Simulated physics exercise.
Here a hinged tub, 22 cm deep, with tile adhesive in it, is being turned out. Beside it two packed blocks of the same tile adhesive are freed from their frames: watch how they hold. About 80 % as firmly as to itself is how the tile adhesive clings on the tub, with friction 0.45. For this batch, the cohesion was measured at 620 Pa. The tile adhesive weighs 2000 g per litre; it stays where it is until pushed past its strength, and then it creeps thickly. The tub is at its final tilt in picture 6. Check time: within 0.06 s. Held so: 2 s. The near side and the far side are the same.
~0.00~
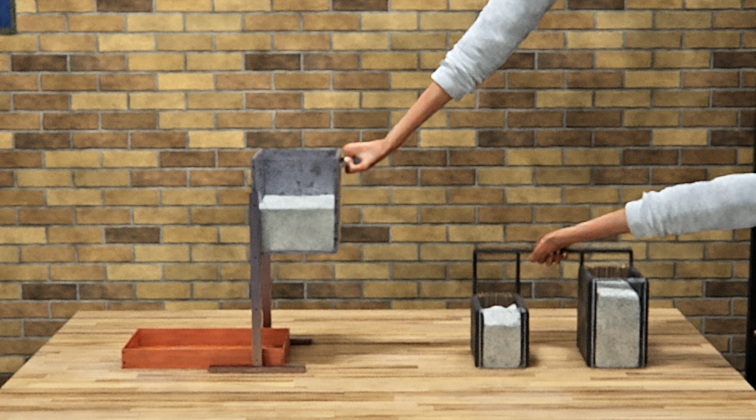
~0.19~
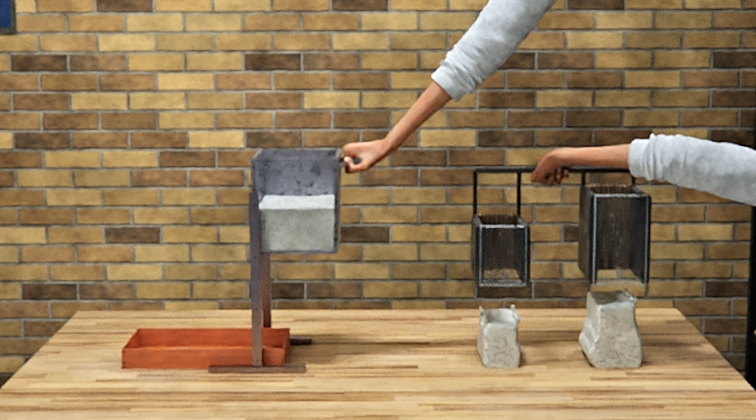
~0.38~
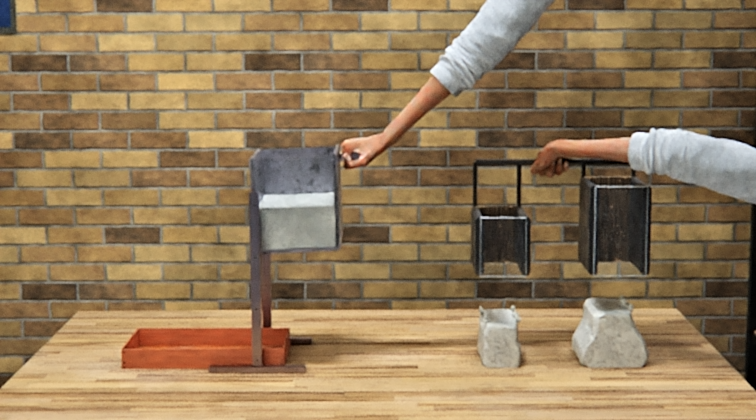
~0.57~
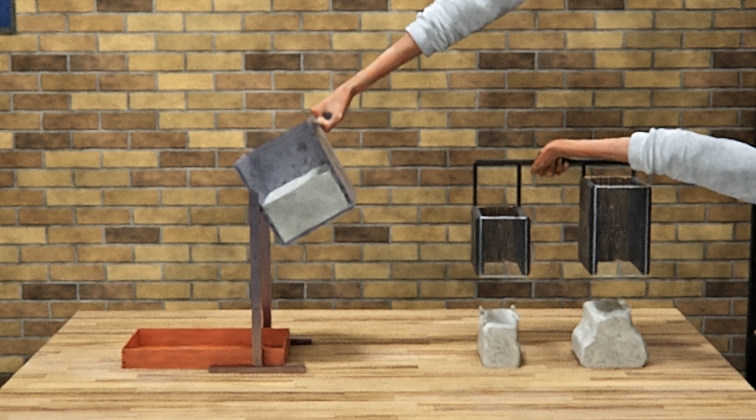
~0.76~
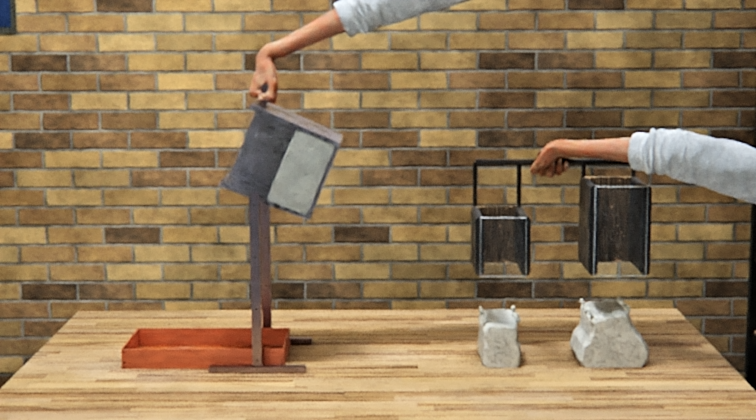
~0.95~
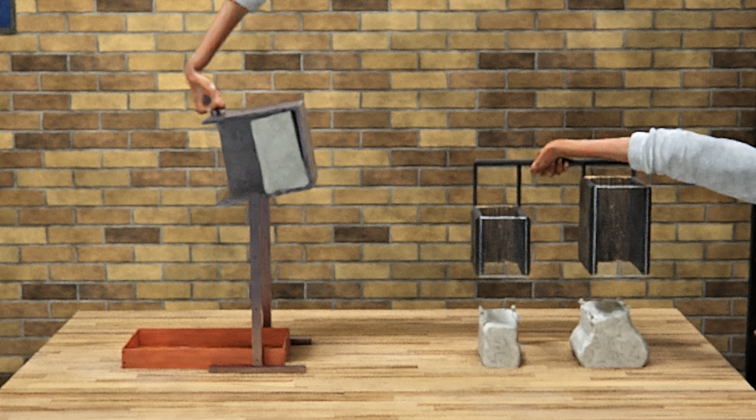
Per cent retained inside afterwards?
Retained: About 65 %.
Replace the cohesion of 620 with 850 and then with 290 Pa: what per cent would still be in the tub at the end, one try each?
It'd be some 70 percent the first time and some 55 percent the second.
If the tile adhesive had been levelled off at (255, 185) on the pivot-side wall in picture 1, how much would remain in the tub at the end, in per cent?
That works out near 50 %.
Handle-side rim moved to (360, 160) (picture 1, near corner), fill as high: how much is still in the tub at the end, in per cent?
I'd put it at close to 50 per cent.
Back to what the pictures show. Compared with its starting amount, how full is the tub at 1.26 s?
Near 90 %.
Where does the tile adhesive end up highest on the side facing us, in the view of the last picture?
Around (283, 160).
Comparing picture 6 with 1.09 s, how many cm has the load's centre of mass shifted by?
Shift: Some 5 cm.
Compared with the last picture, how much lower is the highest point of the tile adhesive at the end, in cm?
The top ends up some 12 cm below its level in the last picture.
After 1.09 s, the tub is at 100 degrees and holds 100 %.
After 1.26 s, the tub is at 100 degrees and holds 89 %.
After 1.43 s, the tub is at 100 degrees and holds 66 %.
After 1.60 s, the tub is at 100 degrees and holds 65 %.
After 2.95 s, the tub is at 100 degrees and holds 65 %.
